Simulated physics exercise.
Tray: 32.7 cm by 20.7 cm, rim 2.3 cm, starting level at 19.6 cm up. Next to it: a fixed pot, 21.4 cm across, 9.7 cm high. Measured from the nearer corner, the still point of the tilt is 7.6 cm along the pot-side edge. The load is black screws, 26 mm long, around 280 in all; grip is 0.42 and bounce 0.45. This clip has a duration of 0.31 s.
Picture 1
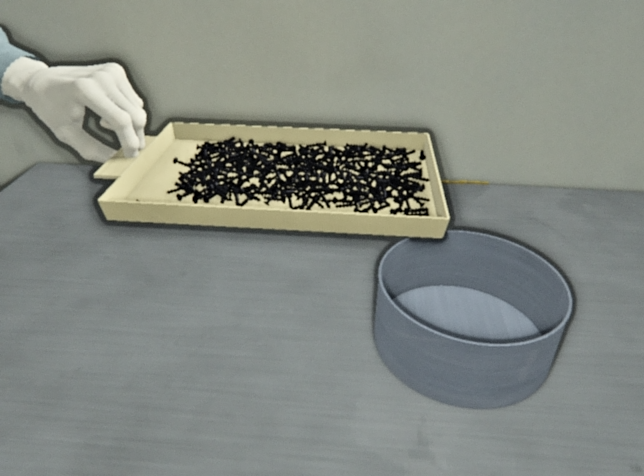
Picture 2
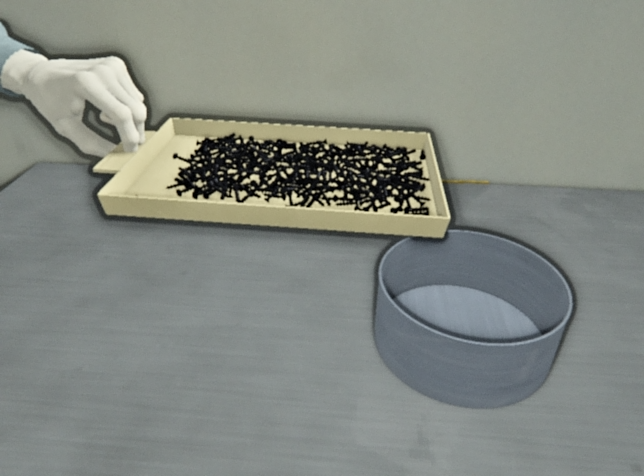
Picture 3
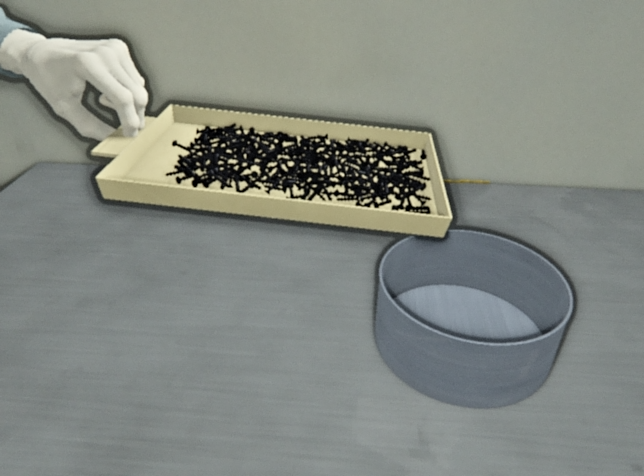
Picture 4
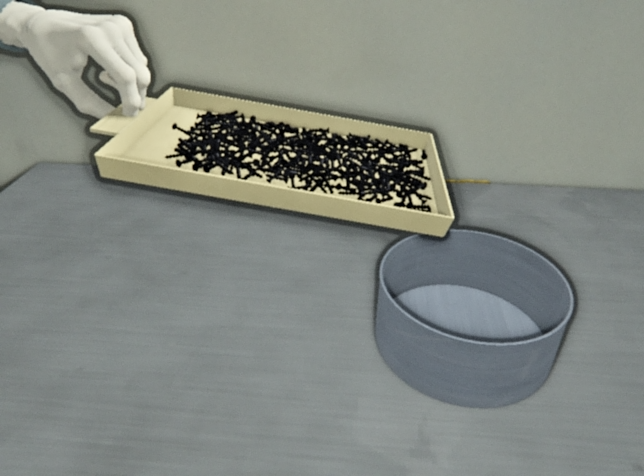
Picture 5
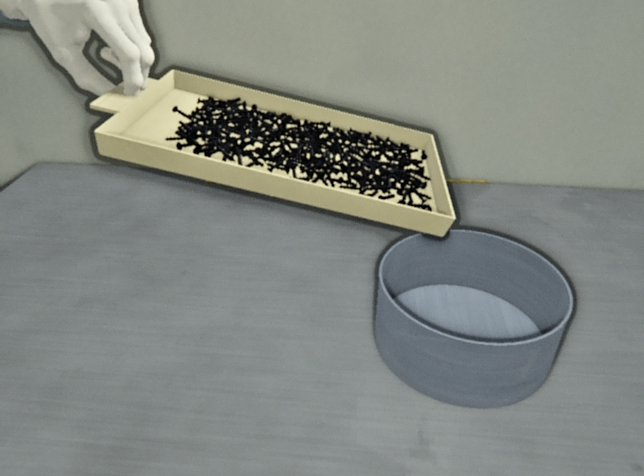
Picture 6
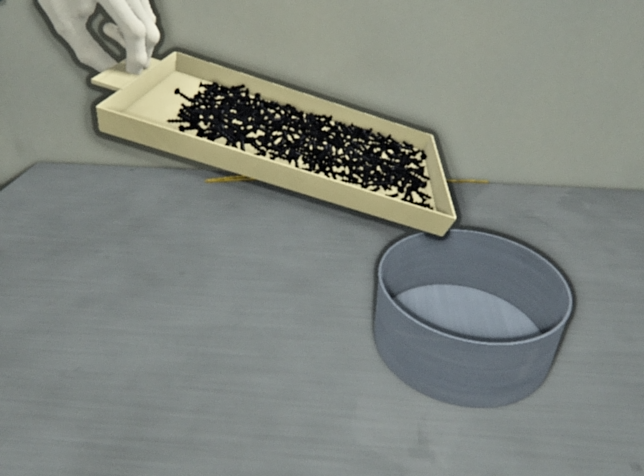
The footage shows a gloved or pale hand at the left raising the handle end of a cream tray of black screws, tilting it steadily down toward the right, while a round grey pot sits still on the grey surface.
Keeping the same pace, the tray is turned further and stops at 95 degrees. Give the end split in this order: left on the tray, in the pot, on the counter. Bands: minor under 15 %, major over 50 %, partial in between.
One by one: Tray: Probably a low amount; pot: Probably over half of it; counter: Probably an intermediate amount.
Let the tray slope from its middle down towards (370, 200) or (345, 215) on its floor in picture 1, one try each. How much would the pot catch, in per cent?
First try: About 95 percent; second try: About 60 percent.
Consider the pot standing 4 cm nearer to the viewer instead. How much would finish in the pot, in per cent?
Around 50 per cent.
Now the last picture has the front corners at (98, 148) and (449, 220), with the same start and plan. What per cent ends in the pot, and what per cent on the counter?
That works out as pot 100 and counter 5.
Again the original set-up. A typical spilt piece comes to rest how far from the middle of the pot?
Some 16 centimetres.
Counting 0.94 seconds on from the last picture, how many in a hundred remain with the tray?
Reading: Approx. 70%.
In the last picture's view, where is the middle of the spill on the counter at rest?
Spill centre at rest: About (456, 267).
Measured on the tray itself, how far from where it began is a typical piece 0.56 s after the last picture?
It has moved some 11 cm from its start.
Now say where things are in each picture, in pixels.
In the first picture, tray tilt 0 degrees, front corners at (103, 199) and (445, 217); middle of the pieces at (302, 169); pot at (472, 279).
In the second picture, tray tilt 1 degrees, front corners at (102, 193) and (446, 216); middle of the pieces at (303, 166).
In the third picture, tray tilt 4 degrees, front corners at (101, 176) and (448, 216), lowest corner right back; middle of the pieces at (304, 160).
In the fourth picture, tray tilt 8 degrees, front corners at (100, 154) and (450, 216), lowest corner right back; middle of the pieces at (306, 152).
In the fifth picture, tray tilt 12 degrees, front corners at (100, 131) and (451, 216), lowest corner right back; middle of the pieces at (308, 144).
In the sixth picture, tray tilt 16 degrees, front corners at (102, 107) and (452, 216), lowest corner right back; middle of the pieces at (310, 135); pot at (472, 278).
Then, 0.56 s after the last picture, tilt 53 degrees; the tray holds 100 %, the pot 0 %.
Then, 0.94 s after the last picture, tilt 78 degrees; the tray holds 70 %, the pot 15 %.
Then, 1.41 s after the last picture, tilt 95 degrees; the tray holds 5 %, the pot 65 %.
In the end, tray 0 %, pot 75 %, counter 20 %.
